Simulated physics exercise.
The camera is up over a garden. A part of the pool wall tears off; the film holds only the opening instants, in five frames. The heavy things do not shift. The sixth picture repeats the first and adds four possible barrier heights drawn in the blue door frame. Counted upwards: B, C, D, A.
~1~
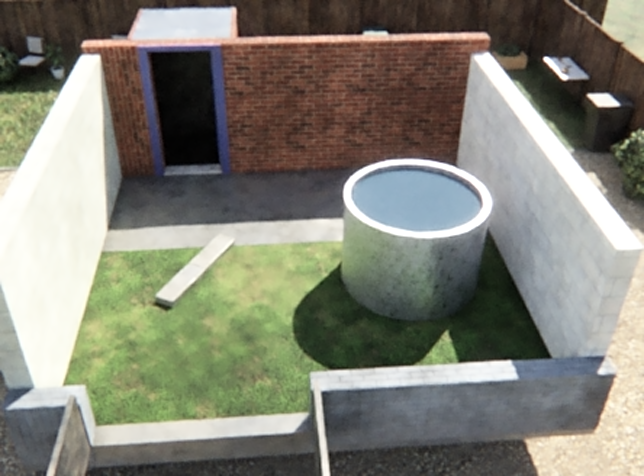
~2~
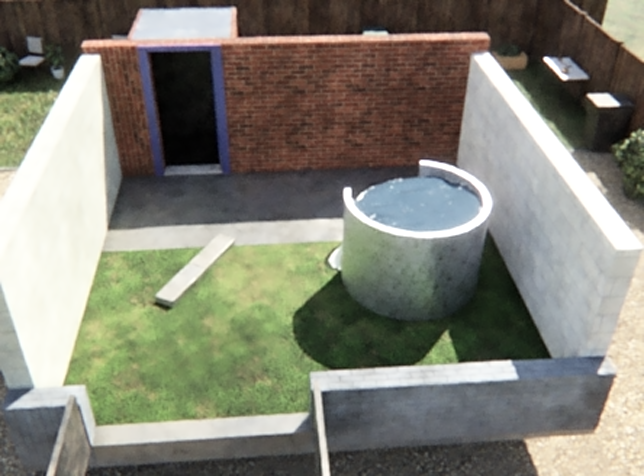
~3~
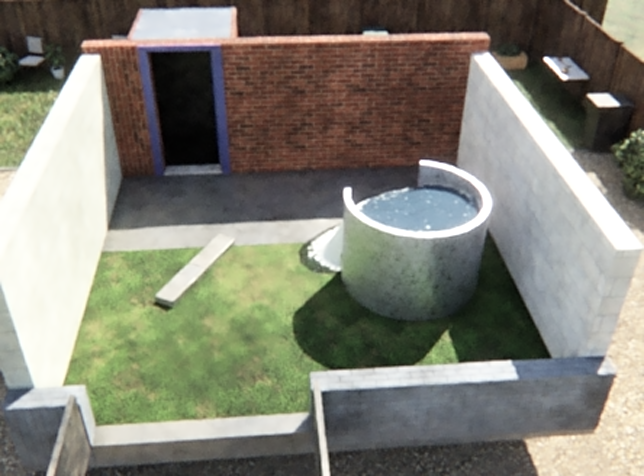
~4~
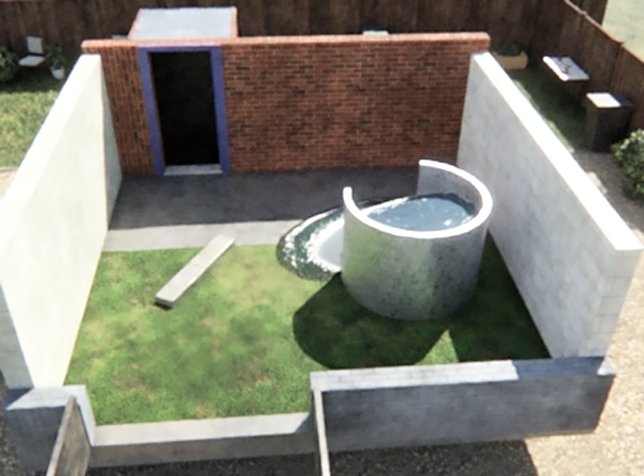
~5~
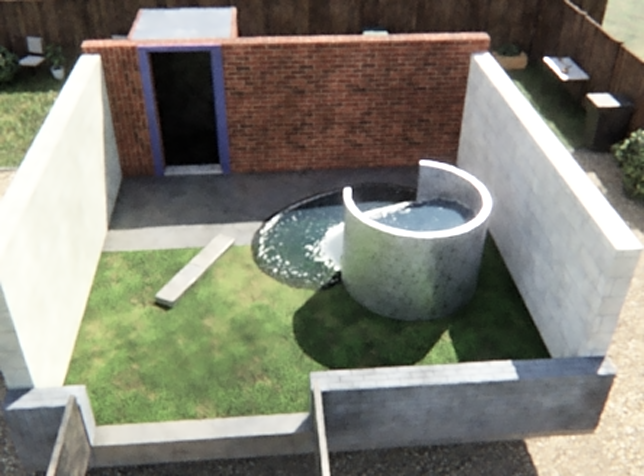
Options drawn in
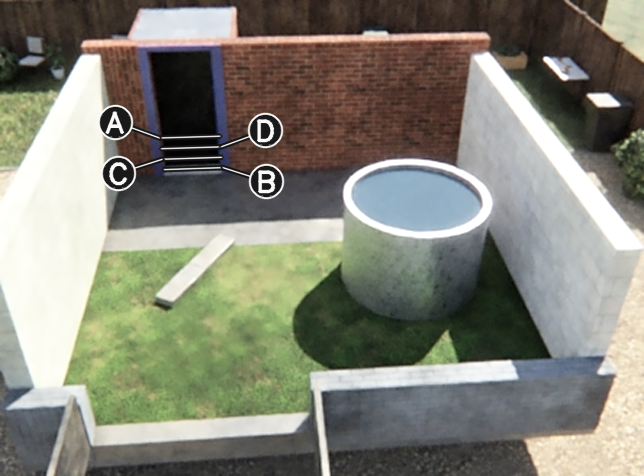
The clip opens on a walled garden seen from above, with a round concrete tank full of still water on the grass. A section of the tank's back-left side disappears, and water pours through the gap, spreading leftward in a widening, foam-flecked pool over the lawn and paving.
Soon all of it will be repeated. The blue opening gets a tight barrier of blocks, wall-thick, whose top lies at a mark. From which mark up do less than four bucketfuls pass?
It is C.
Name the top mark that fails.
That is mark B.
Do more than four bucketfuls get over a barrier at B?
Yes, that goes wrong.
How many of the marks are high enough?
Three of them.
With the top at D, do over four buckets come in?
No.
On the marked copy, A at (189, 137); B at (193, 168); C at (192, 158); D at (191, 147); from the bottom up B, C, D, A.
If A is chosen, nothing gets over.
If B is chosen, about 12 bucketfuls get in.
If C is chosen, a splash gets over, under a bucket.
If D is chosen, nothing gets over.
